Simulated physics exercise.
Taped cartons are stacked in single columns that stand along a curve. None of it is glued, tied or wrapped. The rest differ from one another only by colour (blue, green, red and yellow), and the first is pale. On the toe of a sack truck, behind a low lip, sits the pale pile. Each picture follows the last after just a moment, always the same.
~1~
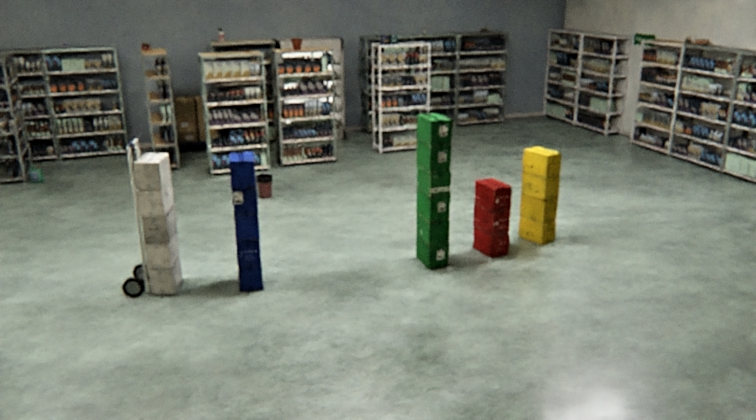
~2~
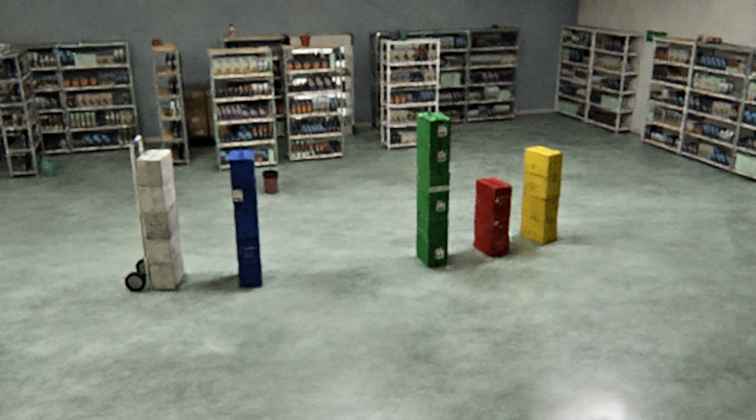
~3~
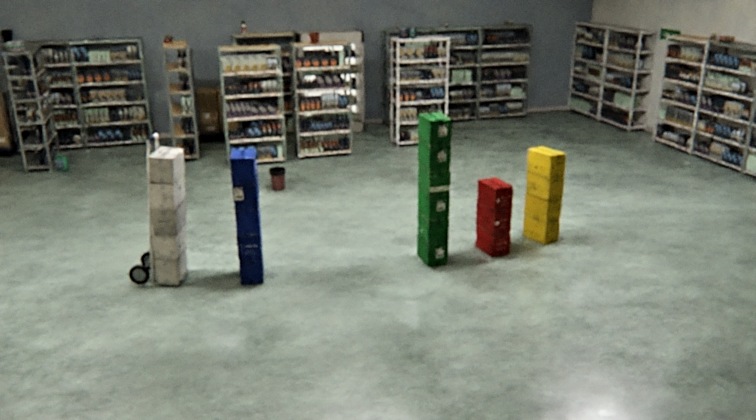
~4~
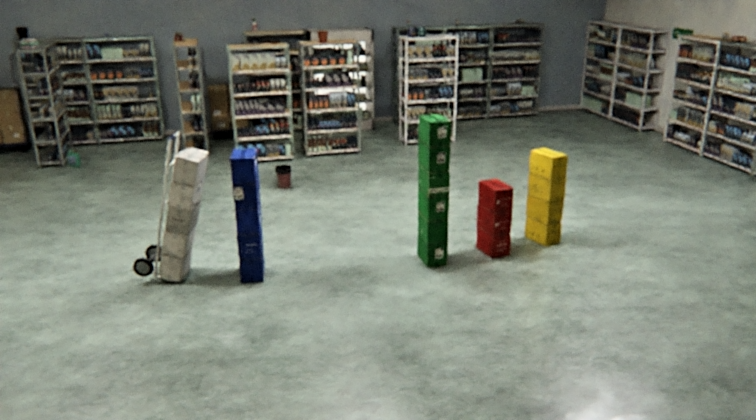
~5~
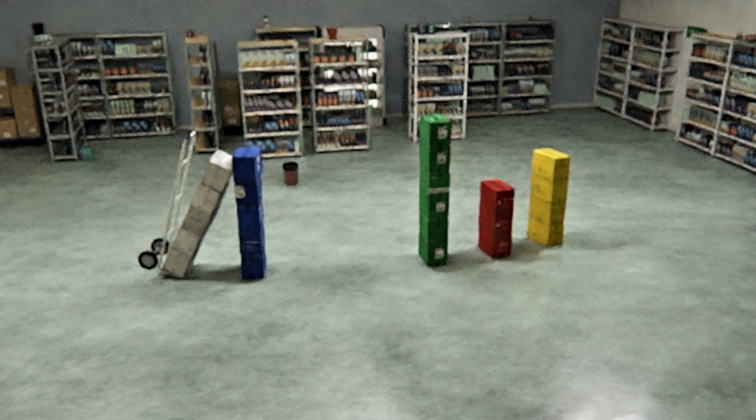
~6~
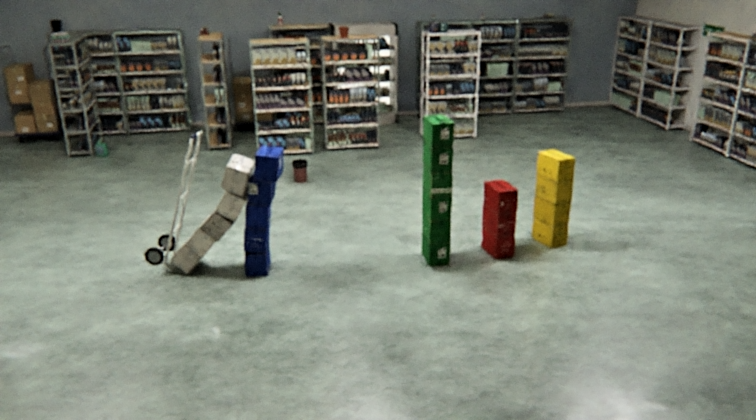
The video shows a sack truck tilting to the right beside columns of stacked cartons, its pale pile leaning and bending against the blue column, which tips slightly, while the green, red and yellow columns stay standing in place.
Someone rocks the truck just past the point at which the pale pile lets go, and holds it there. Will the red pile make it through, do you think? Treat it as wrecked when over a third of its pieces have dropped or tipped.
I reckon it stays standing.
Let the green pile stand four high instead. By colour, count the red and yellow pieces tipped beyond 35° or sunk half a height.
The counts are red 0, yellow 0.
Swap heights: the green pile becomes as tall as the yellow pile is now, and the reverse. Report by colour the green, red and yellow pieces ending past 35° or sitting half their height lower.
Green 0, red 0, yellow 0.
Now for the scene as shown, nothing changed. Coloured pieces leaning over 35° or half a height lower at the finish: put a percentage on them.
30 %, roughly.
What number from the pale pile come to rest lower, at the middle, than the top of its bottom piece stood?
Pale piece tally: 4.
Soon, 5 of the pale pile down; none of the 3 red cartons down (0 of 18 in all colours); top red carton unmoved; top blue carton tipped clearly.
A while on, 5 of the pale pile down; none of the 3 red cartons down (5 of 18 in all colours); top red carton unmoved; top blue carton tipped well over, about its own height lower.
Towards the end, 5 of the pale pile down; none of the 3 red cartons down (5 of 18 in all colours); top red carton unmoved; top blue carton tipped steeply, some four heights lower.
Finally, 5 of the pale pile down; none of the 3 red cartons down (5 of 18 in all colours); top red carton unmoved; top blue carton on its side. Seen by the last camera, middles, top red carton near (500, 197), top blue carton near (414, 255).
